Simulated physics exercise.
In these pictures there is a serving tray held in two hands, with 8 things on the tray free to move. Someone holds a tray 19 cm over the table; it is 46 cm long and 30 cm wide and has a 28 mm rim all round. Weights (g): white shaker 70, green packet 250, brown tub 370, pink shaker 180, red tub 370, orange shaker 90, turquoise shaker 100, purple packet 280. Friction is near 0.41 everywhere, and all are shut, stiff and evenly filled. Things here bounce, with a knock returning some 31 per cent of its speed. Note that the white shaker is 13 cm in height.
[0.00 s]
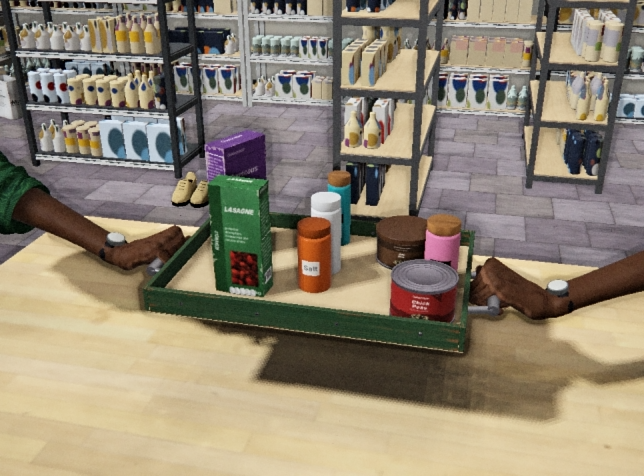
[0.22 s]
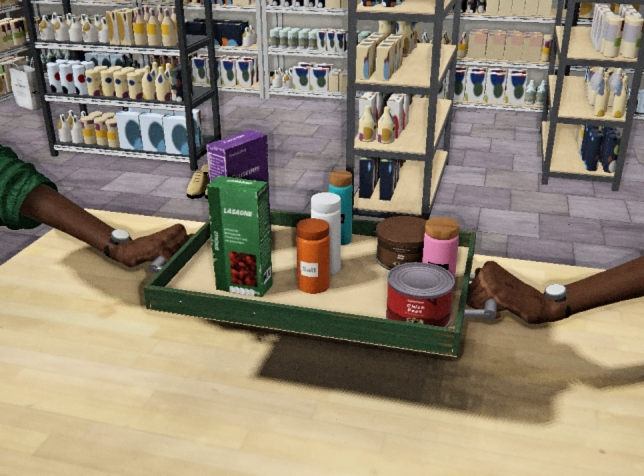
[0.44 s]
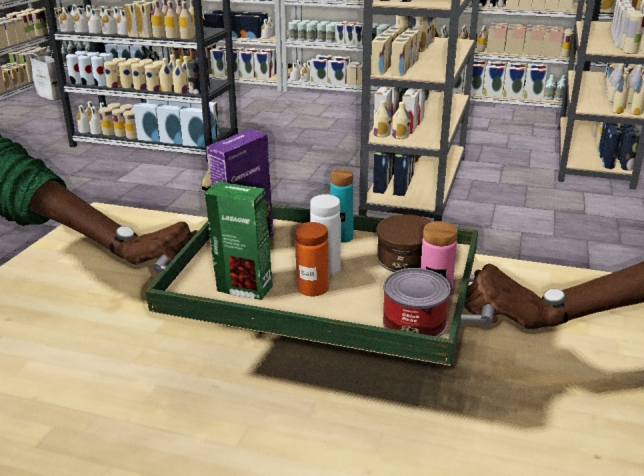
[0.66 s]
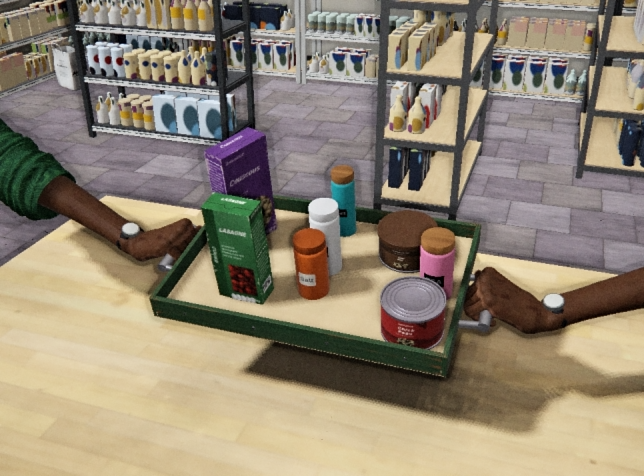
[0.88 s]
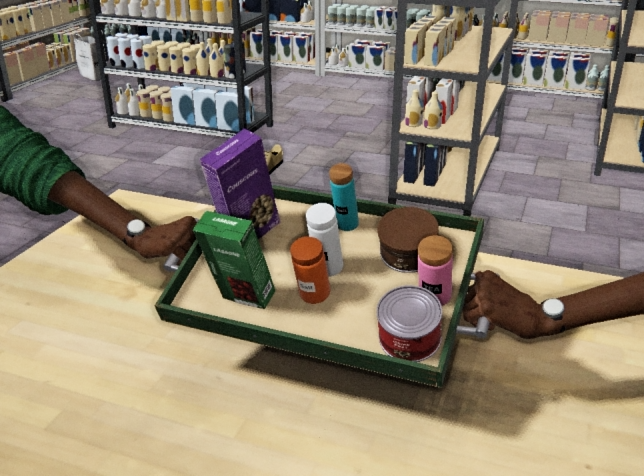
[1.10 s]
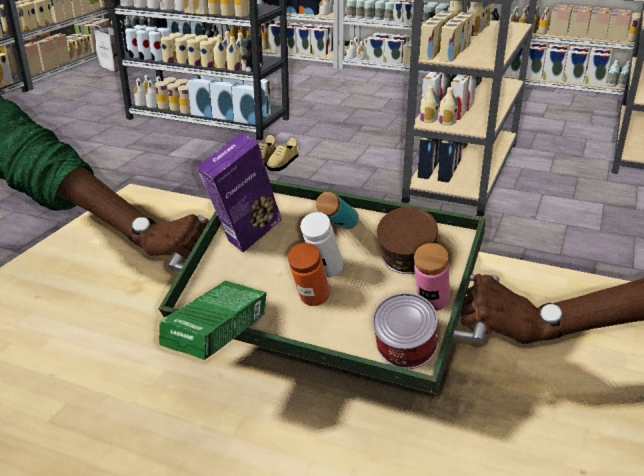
The green packet toppled forward onto the near rim as two hands tilted a tray of containers steadily toward the viewer, while the turquoise shaker tipped over and the purple packet leaned.
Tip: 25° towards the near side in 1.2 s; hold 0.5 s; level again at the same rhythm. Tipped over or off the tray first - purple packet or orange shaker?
Second.
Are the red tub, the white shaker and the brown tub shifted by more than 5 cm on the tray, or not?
Well, the red tub remains where it was; the white shaker winds up somewhere else; and the brown tub winds up somewhere else.
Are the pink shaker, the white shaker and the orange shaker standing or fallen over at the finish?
Outcome noted - the pink shaker survives without falling, the white shaker ends up fallen, the orange shaker ends up fallen.
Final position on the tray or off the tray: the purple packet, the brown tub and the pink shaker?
Purple packet: Goes out of bounds; brown tub: Stays in bounds; pink shaker: Stays in bounds.
After 1.30 s, tray tilted 25°, near edge down; orange shaker 52° off its base near (289, 319); purple packet moved 2 cm near (237, 204); turquoise shaker 60° off its base.
After 1.60 s, tray tilted 25°, near edge down; orange shaker now off the tray; purple packet moved 9 cm near (220, 235); turquoise shaker on its side.
After 2.20 s, tray tilted 19°, near edge down; purple packet now off the tray; white shaker 69° off its base; turquoise shaker on its side.
After 2.90 s, tray level; white shaker 69° off its base; turquoise shaker on its side; brown tub moved 10 cm.
In the end (5.4 s), off the tray, green packet, orange shaker and purple packet; toppled on the tray, white shaker and turquoise shaker; not toppled but over 5 cm from the start, brown tub; the other 2 under 5 cm from the start. At the end, from the last picture's camera, purple packet near (56, 379), orange shaker near (233, 455). Purple packet went at 2.12 s; orange shaker went at 1.26 s.
